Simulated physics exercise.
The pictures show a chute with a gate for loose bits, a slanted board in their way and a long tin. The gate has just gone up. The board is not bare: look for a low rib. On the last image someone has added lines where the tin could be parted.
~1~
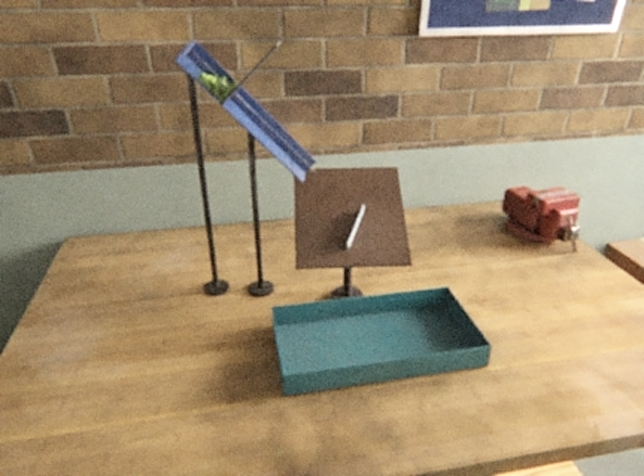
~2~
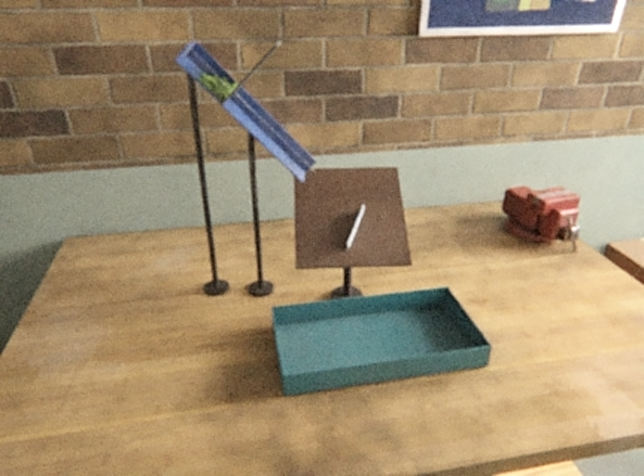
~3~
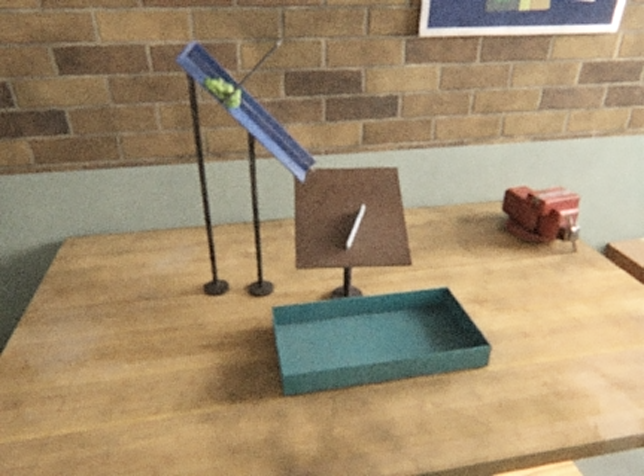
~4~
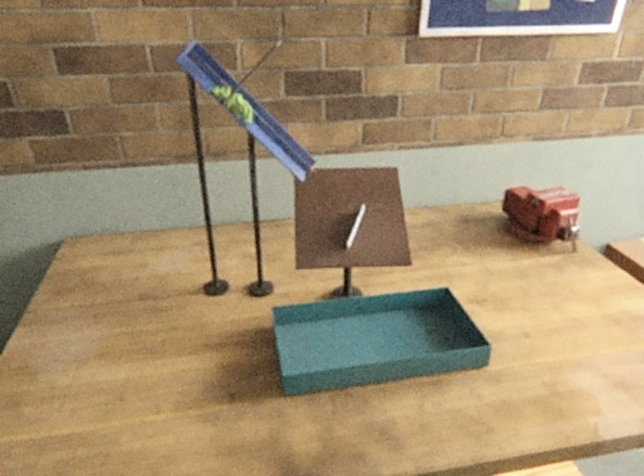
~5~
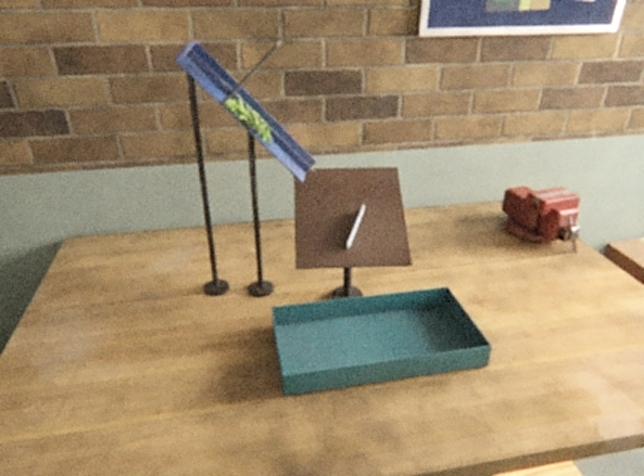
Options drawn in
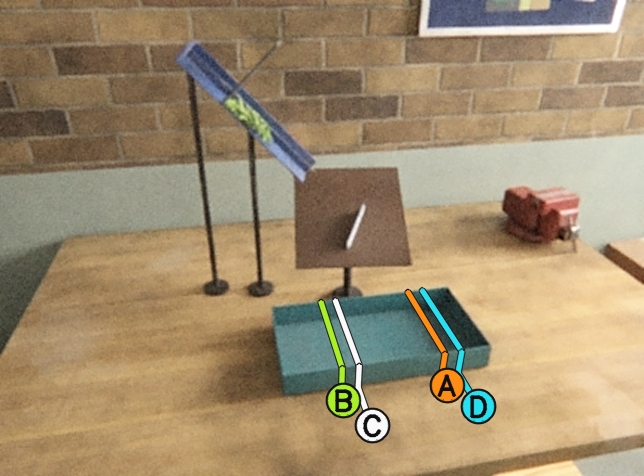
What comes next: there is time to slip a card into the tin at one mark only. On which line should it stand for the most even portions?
Go for B.
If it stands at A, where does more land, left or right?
The left side.
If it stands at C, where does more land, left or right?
More lands on the left.
On the marked copy, line A crosses the front rim at (444, 353); line B crosses the front rim at (342, 367); line C crosses the front rim at (358, 365); line D crosses the front rim at (461, 350).
If A is chosen, of what is caught, the larger part on the left of the divider, roughly a quarter on the right.
If B is chosen, of what is caught, roughly half on the left of the divider, roughly half on the right.
If C is chosen, of what is caught, the larger part on the left of the divider, roughly a quarter on the right.
If D is chosen, of what is caught, the larger part on the left of the divider, about a tenth on the right.
